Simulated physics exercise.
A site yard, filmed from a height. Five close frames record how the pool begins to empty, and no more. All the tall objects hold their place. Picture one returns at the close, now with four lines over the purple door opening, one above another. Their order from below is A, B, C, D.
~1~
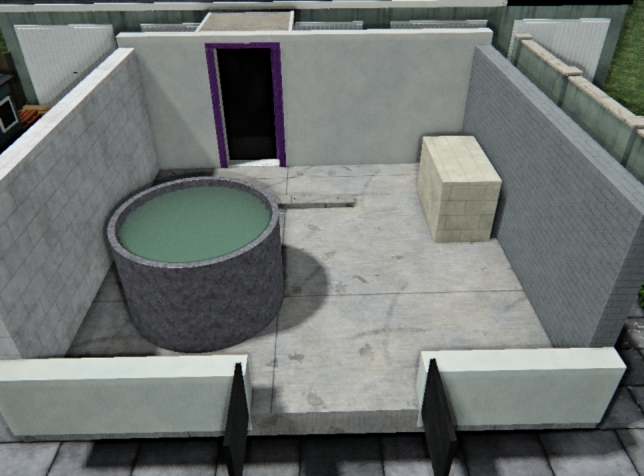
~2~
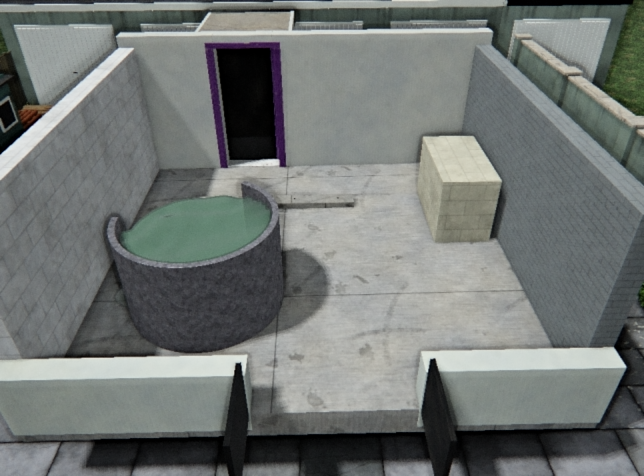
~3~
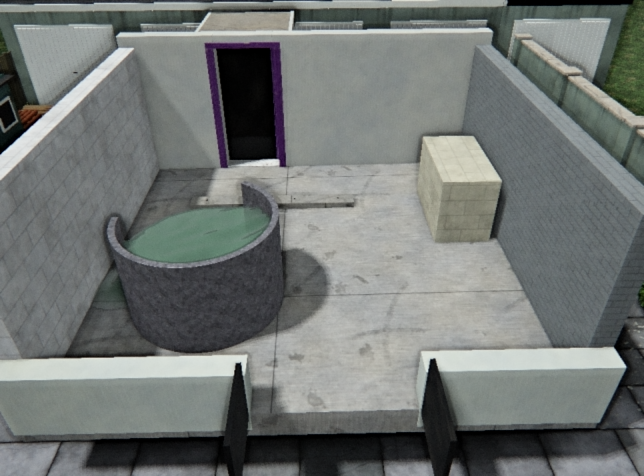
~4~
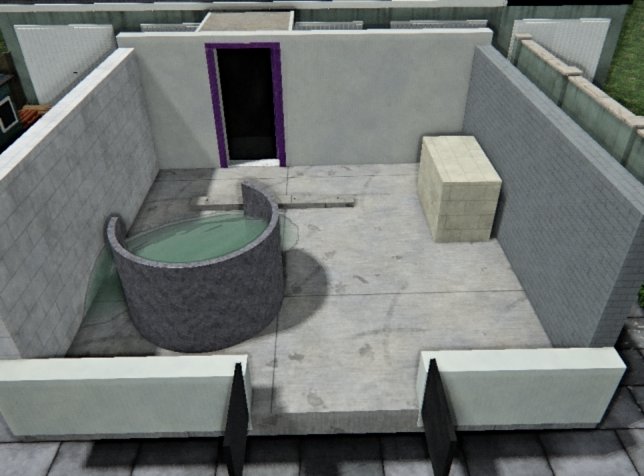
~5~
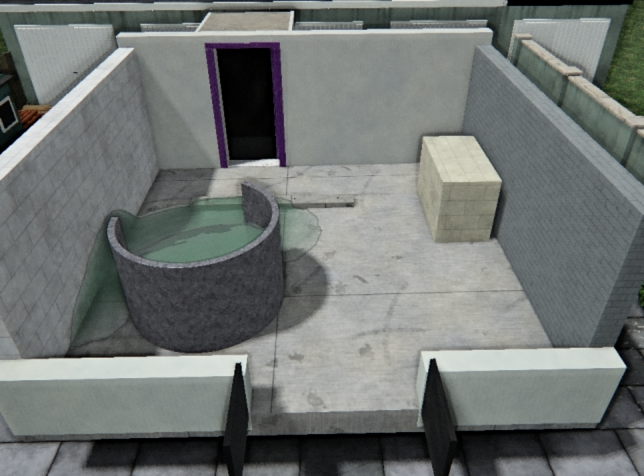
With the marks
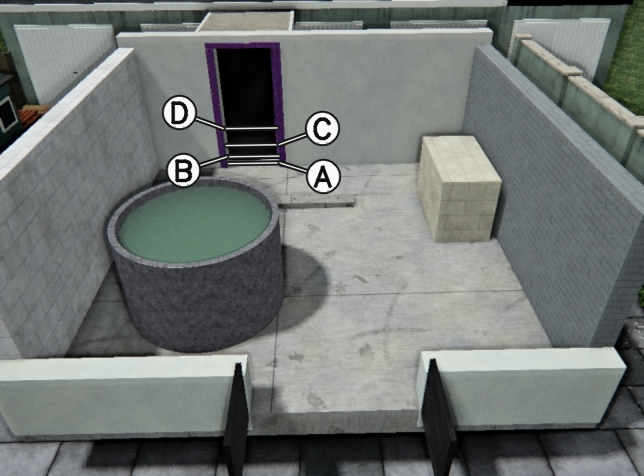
In a walled concrete yard seen from above, a round dark stone pool of green water stands on the left, opposite a pale block. The back part of the pool's rim disappears, and water pours out behind it, washing against the left wall and spreading across the floor to the pool's right.
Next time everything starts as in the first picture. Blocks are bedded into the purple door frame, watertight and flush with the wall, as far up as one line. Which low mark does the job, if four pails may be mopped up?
Take C.
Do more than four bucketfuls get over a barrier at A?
Yes, that goes wrong.
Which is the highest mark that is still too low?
The answer is B.
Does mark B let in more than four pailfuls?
Yes, it does.
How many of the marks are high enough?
Two.
In white, A at (253, 163); B at (253, 156); C at (252, 145); D at (250, 128); from the bottom up A, B, C, D.
For mark A, dozens of bucketfuls pour in.
For mark B, about 8 bucketfuls get in.
For mark C, a splash gets over, under a bucket.
For mark D, nothing gets over.
